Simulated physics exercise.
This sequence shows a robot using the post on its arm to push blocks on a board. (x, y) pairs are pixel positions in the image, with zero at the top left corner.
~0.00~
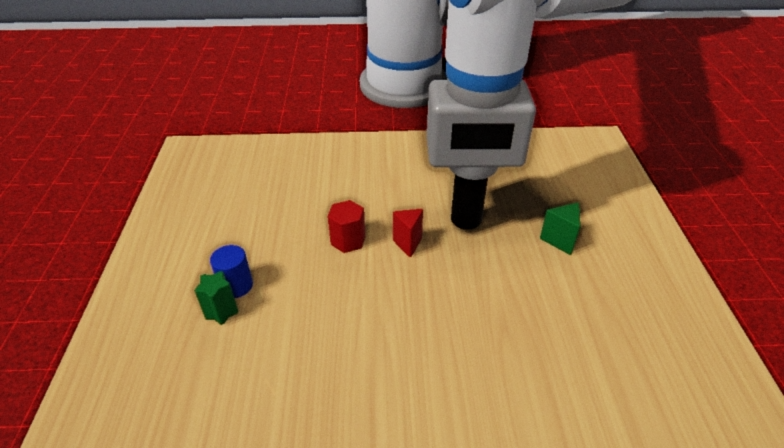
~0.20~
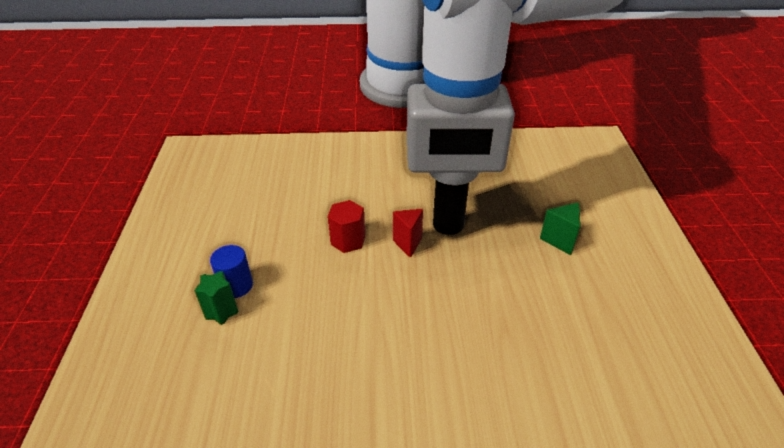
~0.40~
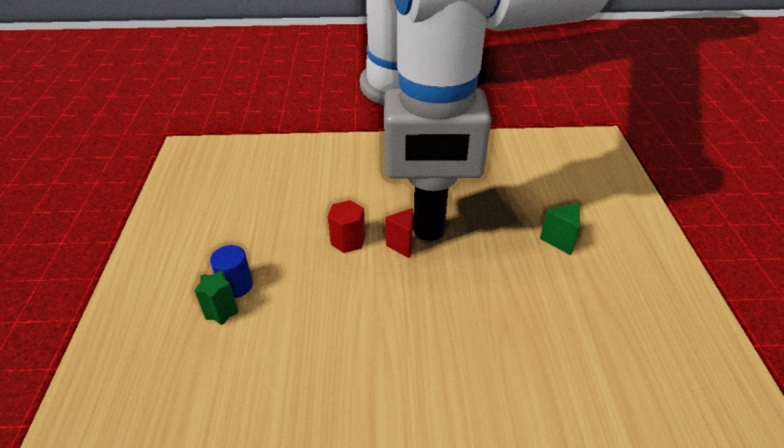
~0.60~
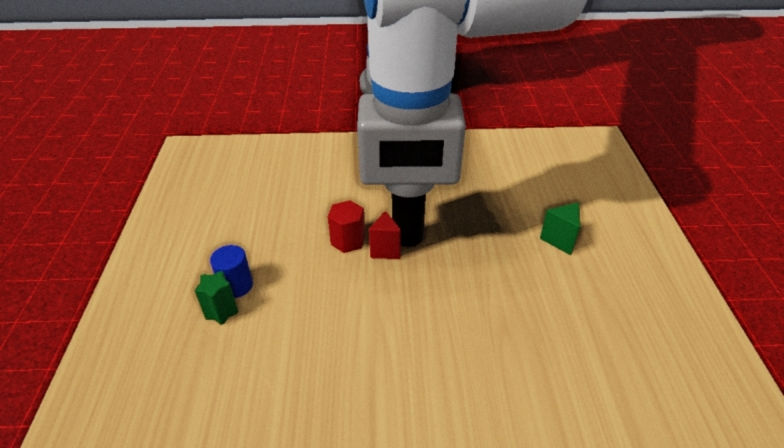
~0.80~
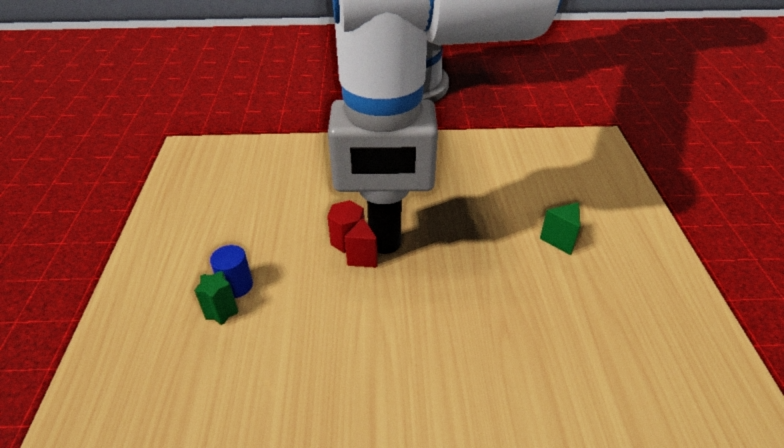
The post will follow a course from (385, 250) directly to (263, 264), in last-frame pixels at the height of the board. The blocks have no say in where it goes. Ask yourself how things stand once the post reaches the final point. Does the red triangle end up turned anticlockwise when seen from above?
Yes.
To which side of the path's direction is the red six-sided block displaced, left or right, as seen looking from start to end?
The shift goes right.
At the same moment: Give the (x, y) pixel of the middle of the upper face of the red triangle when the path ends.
At pixel (304, 251).
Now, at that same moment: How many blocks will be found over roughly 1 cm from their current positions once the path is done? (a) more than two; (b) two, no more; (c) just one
b
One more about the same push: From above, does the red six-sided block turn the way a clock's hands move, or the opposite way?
Viewed from above, clockwise.
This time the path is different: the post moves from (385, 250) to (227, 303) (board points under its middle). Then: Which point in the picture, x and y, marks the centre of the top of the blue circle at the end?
The middle of its upper face should be somewhere near (194, 258).
What follows on the original path. One third of the way, post at (344, 249); red six-sided block at (326, 207), turned 55° clockwise; red triangle at (323, 242), turned 35° anticlockwise.
Two thirds of the way, post at (301, 254); red six-sided block at (322, 206), turned 65° clockwise; red triangle at (304, 251), turned 65° anticlockwise.
At the end, post at (261, 258); blue circle still; red six-sided block at (322, 206), turned 65° clockwise; red triangle at (304, 251), turned 70° anticlockwise.
